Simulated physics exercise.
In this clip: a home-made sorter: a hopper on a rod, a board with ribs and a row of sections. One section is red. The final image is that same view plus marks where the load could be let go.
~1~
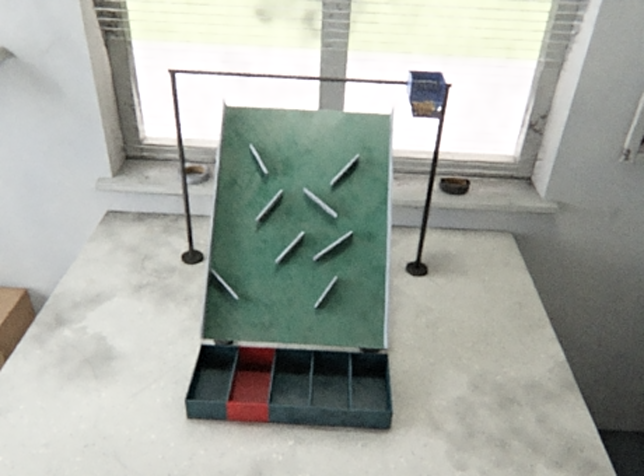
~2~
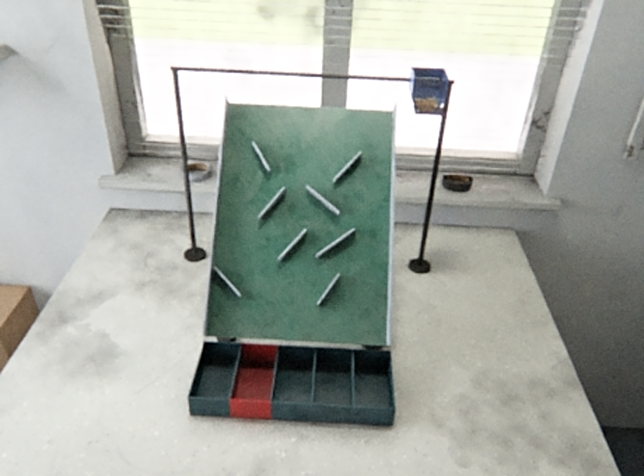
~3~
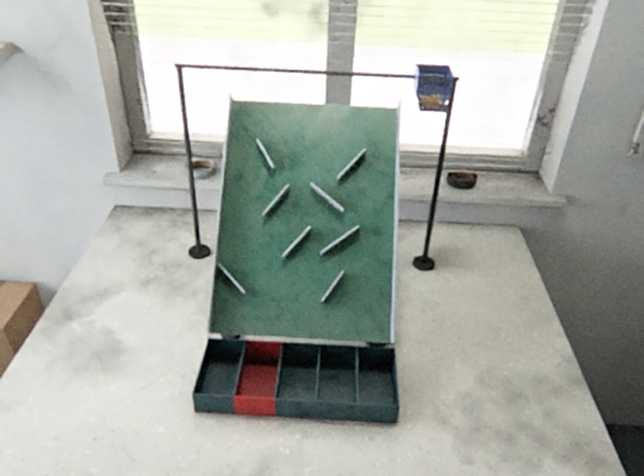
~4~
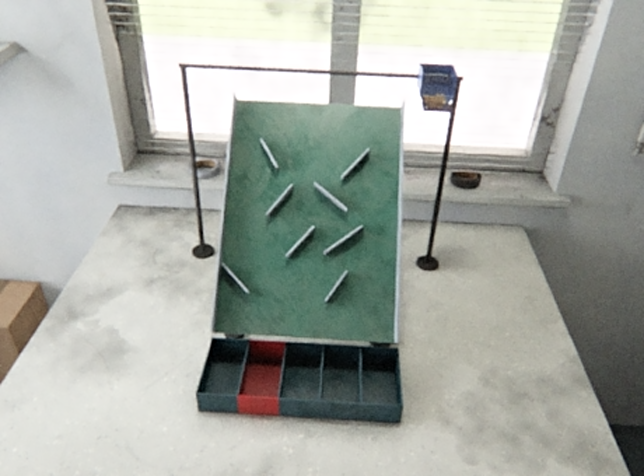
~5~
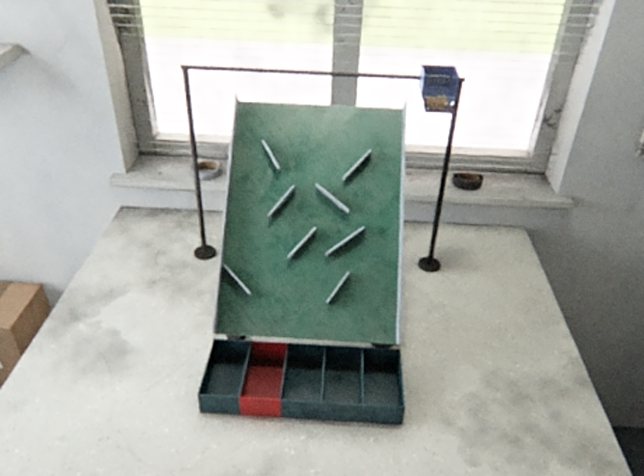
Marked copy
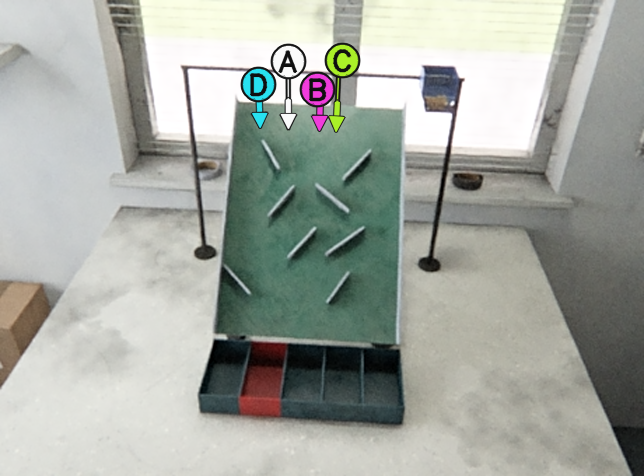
On a pale tabletop by a window, a green sloping board with slanted ribs stood above a row of sections, one red, and a small blue hopper hung still while only the view shifted slightly.
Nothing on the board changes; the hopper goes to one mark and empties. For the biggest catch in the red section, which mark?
Mark A does it best.
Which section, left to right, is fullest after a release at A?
The second.
On the marked copy, mark A meets the board at (288, 123); mark B meets the board at (319, 125); mark C meets the board at (336, 126); mark D meets the board at (260, 122).
With A, close to half in the red section, close to a third in other sections, a small share outside the box.
With B, close to a third in the red section, close to half in other sections, a small share outside the box.
With C, close to a third in the red section, close to half in other sections, a small share outside the box.
With D, close to a quarter in the red section, close to two thirds in other sections, a small share outside the box.
